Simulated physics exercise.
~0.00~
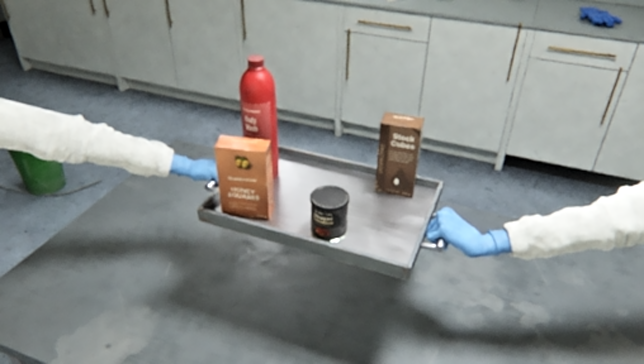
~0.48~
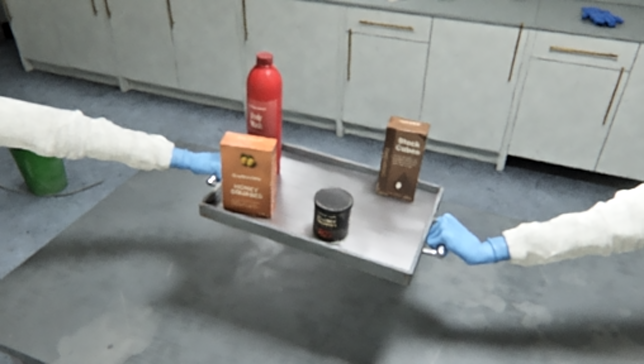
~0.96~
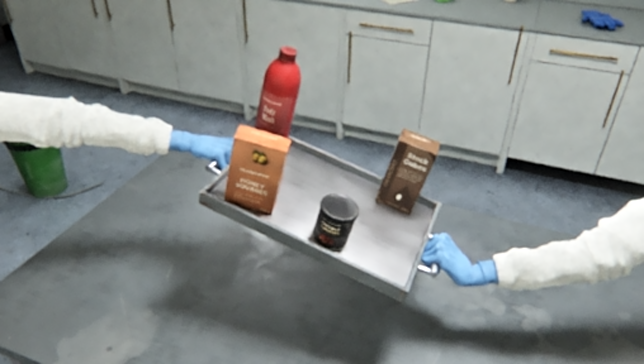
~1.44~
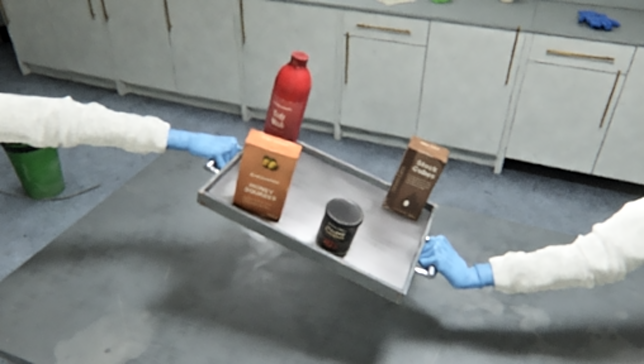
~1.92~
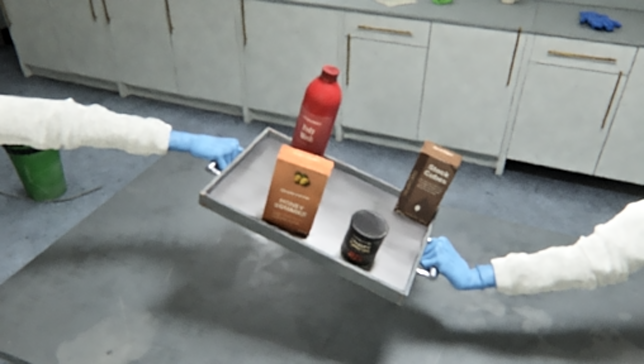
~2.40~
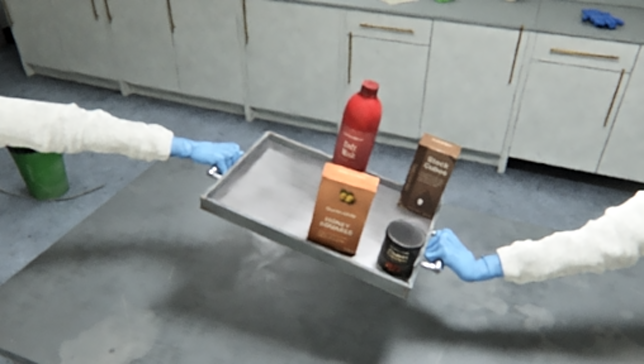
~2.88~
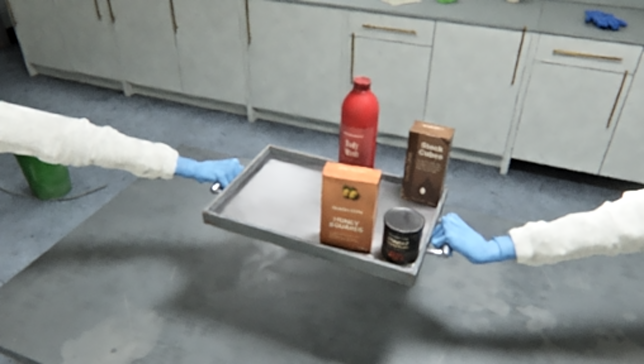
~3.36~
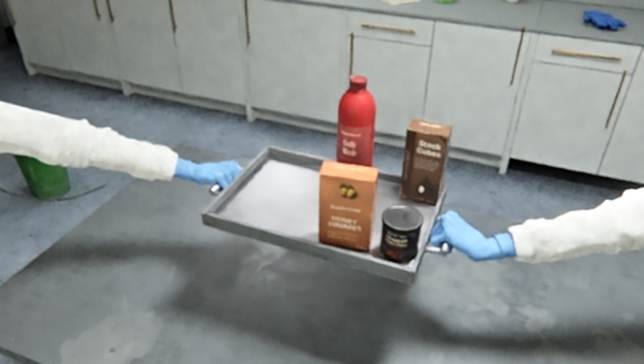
Four items slide right as gloved hands tilt a tray, then stand upright once it levels.
